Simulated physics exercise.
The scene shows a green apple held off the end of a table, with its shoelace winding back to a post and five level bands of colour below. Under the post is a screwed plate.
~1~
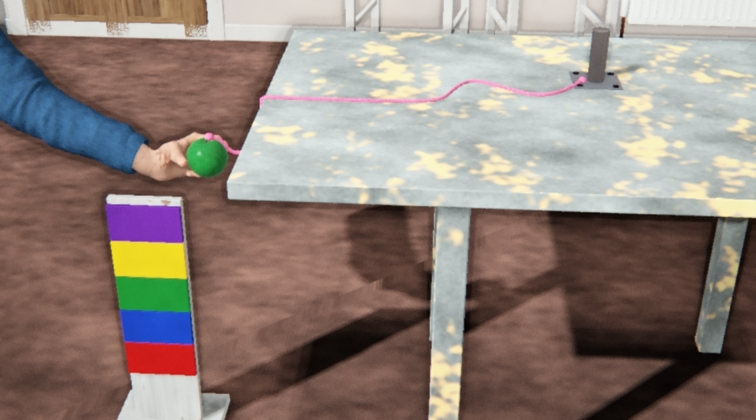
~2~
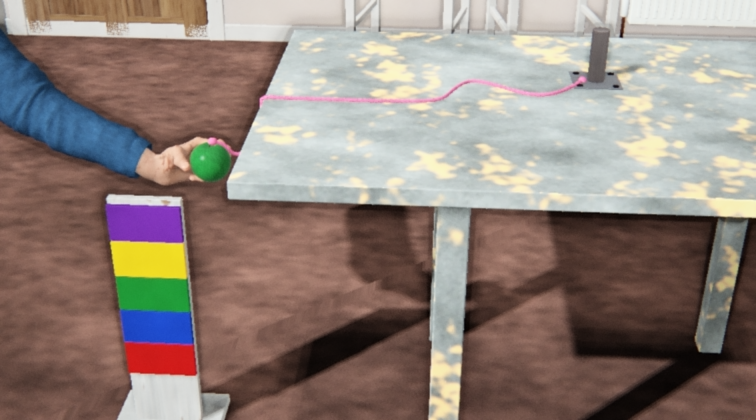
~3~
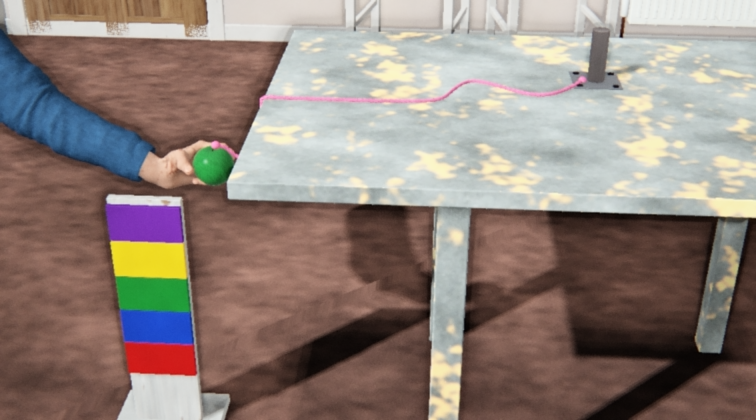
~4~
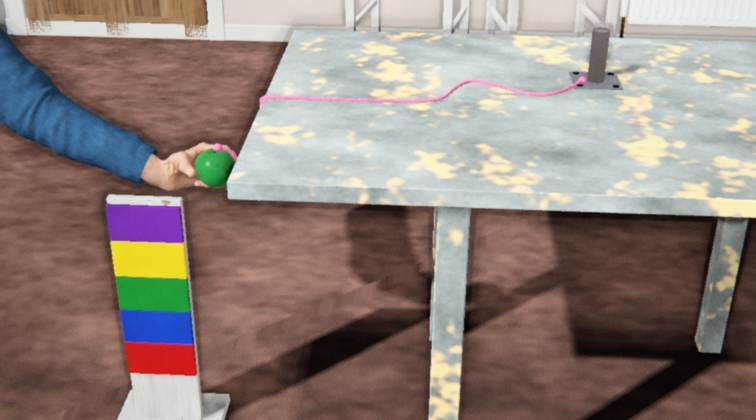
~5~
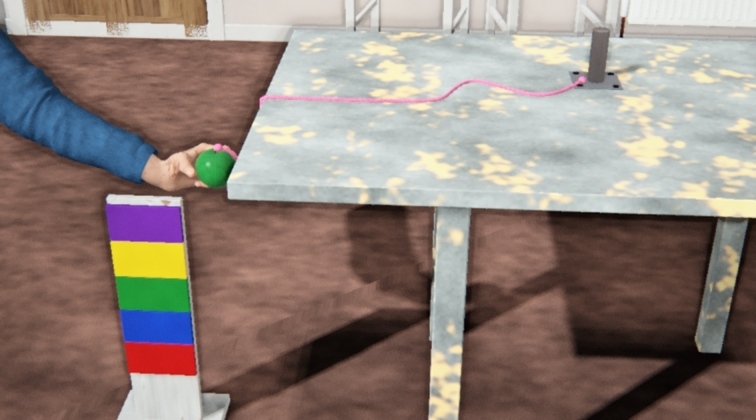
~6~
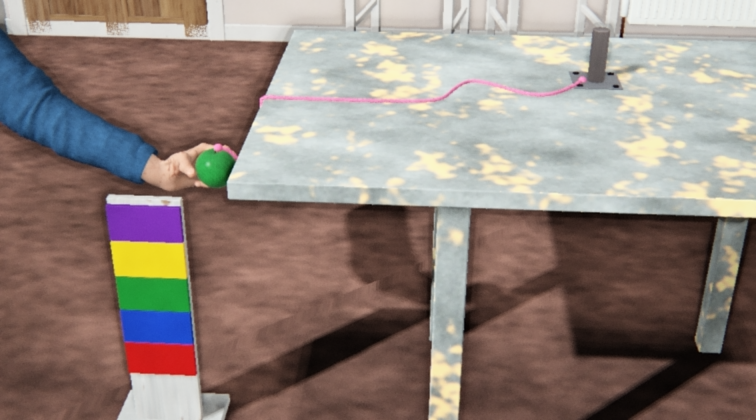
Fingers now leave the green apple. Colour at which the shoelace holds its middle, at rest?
Yellow.
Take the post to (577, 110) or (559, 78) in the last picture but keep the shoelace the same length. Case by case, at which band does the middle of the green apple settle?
Answer, in order: Green, green.
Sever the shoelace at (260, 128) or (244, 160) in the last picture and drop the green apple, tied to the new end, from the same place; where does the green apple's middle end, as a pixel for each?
In turn, (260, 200) for the first and (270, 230) for the second.
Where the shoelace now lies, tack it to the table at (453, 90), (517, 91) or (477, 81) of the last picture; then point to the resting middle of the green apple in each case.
Taking the tries in turn: (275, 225), (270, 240) and (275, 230).
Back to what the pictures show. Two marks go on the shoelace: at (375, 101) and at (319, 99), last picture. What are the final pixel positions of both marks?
One ends up around (320, 93), the other around (266, 100).
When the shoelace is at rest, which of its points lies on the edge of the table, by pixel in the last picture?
Look around (319, 99).
Soon after, apple near (275, 241); level with yellow.
Then, apple near (264, 257); level with yellow.
At rest, apple near (265, 257); level with yellow. The shoelace holds its middle at yellow.
